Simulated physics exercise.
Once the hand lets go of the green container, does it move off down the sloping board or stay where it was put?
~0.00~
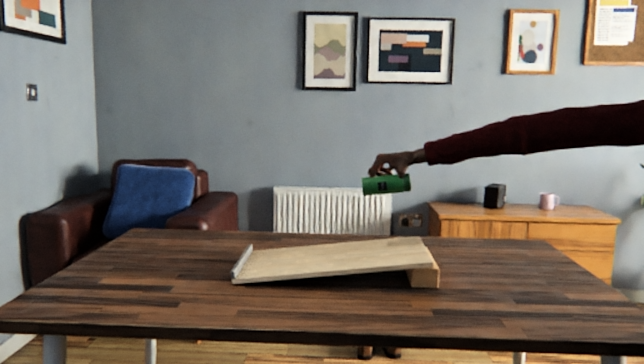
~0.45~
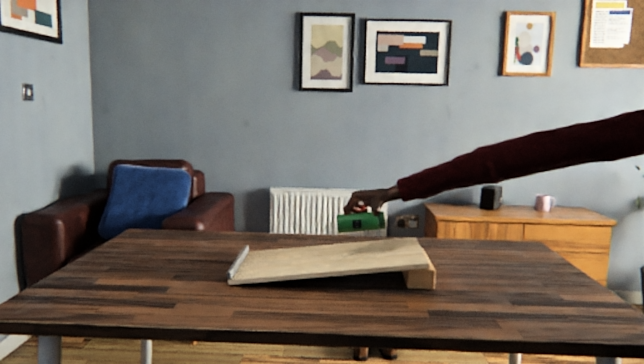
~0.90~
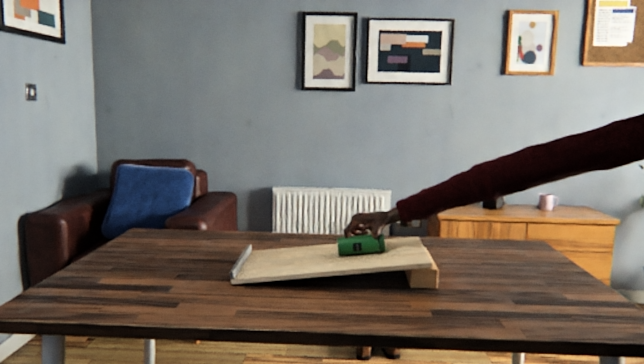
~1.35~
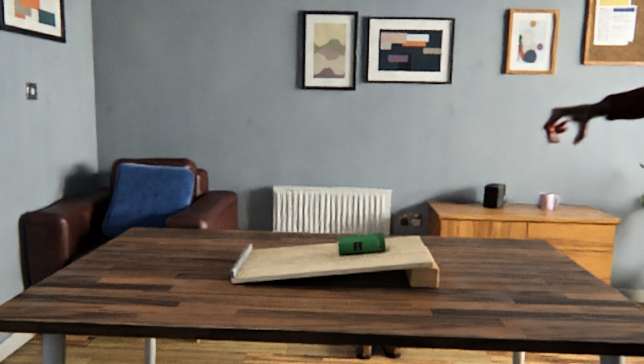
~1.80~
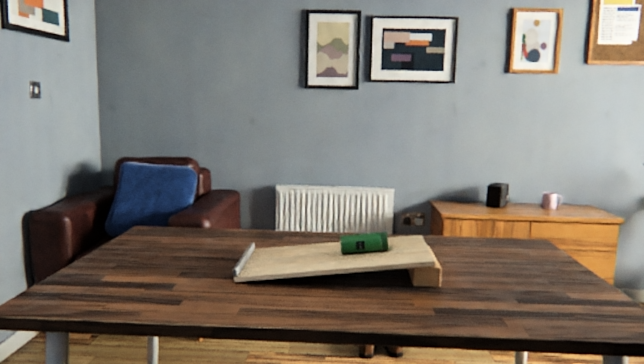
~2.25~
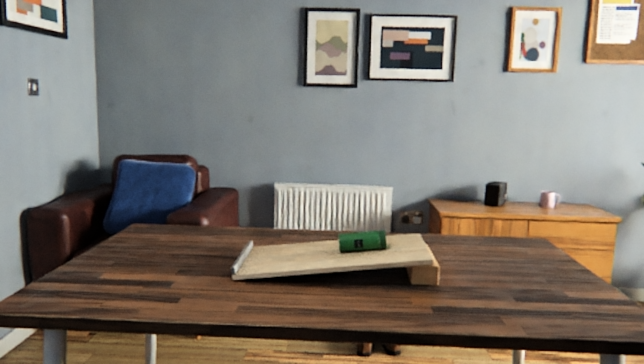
It stays where it was put, resting on its side on the upper part of the sloping board after the hand has gone.
At first, a hand reaching in from the right holds a small green container on its side above a sloping board, which rests on a dark wooden table. The hand moves left and down, bringing the container close to the board. It then sets the container down on the upper part of the slope, still lying on its side. The fingers let go, and the hand draws back to the right until it is out of view. The container neither rolls nor slides, and it ends up resting on the board where it was placed.
